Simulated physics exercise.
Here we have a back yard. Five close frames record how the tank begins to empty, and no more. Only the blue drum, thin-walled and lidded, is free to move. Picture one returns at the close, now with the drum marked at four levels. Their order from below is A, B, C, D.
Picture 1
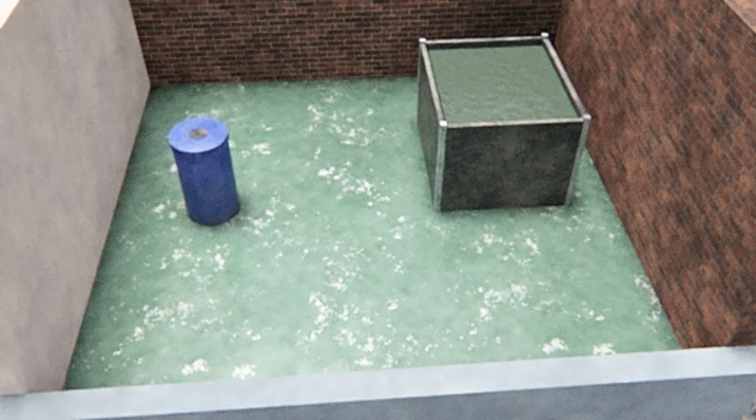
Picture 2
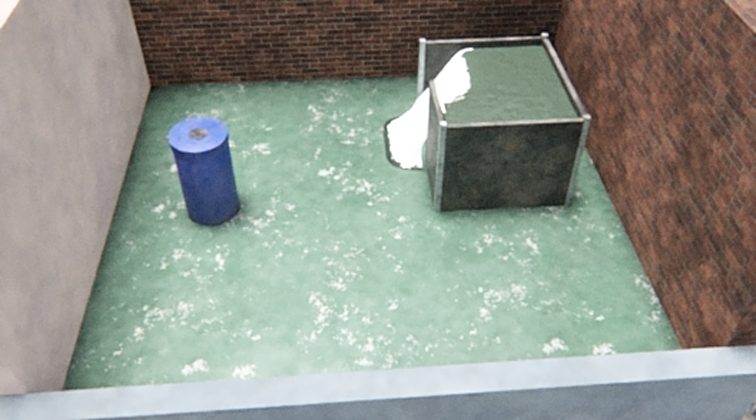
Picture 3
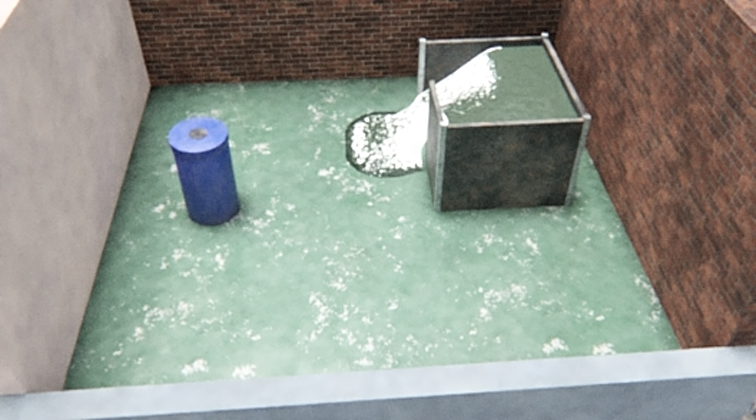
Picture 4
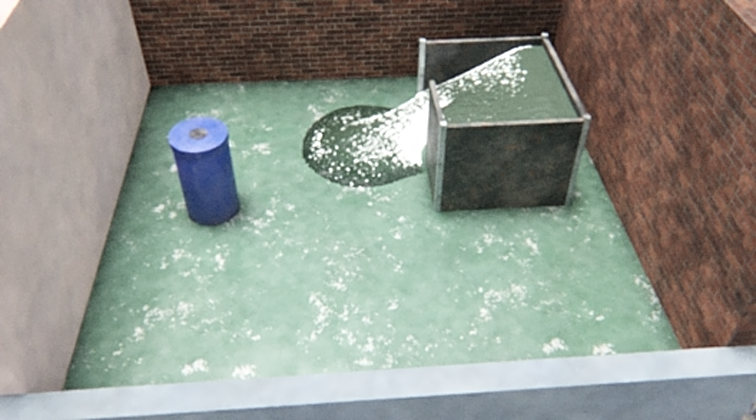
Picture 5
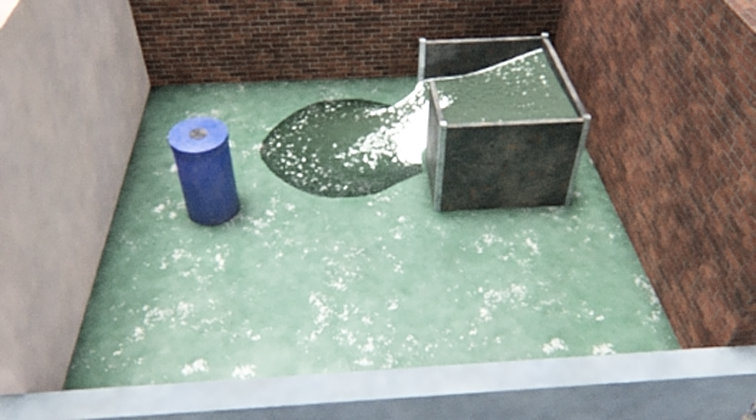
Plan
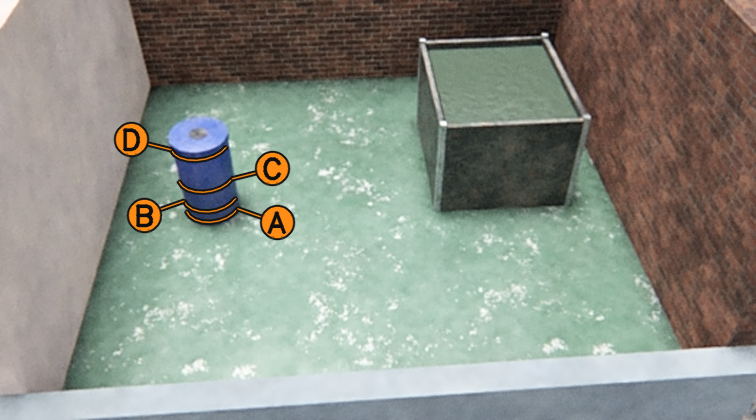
Water pours from the left side of a dark tank and spreads left across the ground.
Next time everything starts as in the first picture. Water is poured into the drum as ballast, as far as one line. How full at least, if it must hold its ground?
The limit is C.
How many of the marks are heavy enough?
Two of the four.
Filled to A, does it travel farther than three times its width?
Yes.
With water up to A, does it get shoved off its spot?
Yes, that goes wrong.
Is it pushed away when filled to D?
No, not at all.
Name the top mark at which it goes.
The answer is B.
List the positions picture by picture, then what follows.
Lid of the blue drum at (197, 134); tank full, its middle at (497, 85), in the first picture.
In the second picture, 2 % of the ground wet, in view closest to the drum at (393, 152).
In the third picture, 4 % of the ground wet, in view closest to the drum at (365, 168).
In the fourth picture, 7 % of the ground wet, in view closest to the drum at (311, 155).
Lid of the blue drum at (197, 134); 11 % of the ground wet, in view closest to the drum at (281, 167), in the fifth picture.
On the marked copy, A at (210, 222); B at (208, 211); C at (203, 192); D at (196, 160); from the bottom up A, B, C, D.
With A, it is pushed about 7 times its own width away.
With B, it is pushed about twice its own width away.
With C, it does not move.
With D, it does not move.
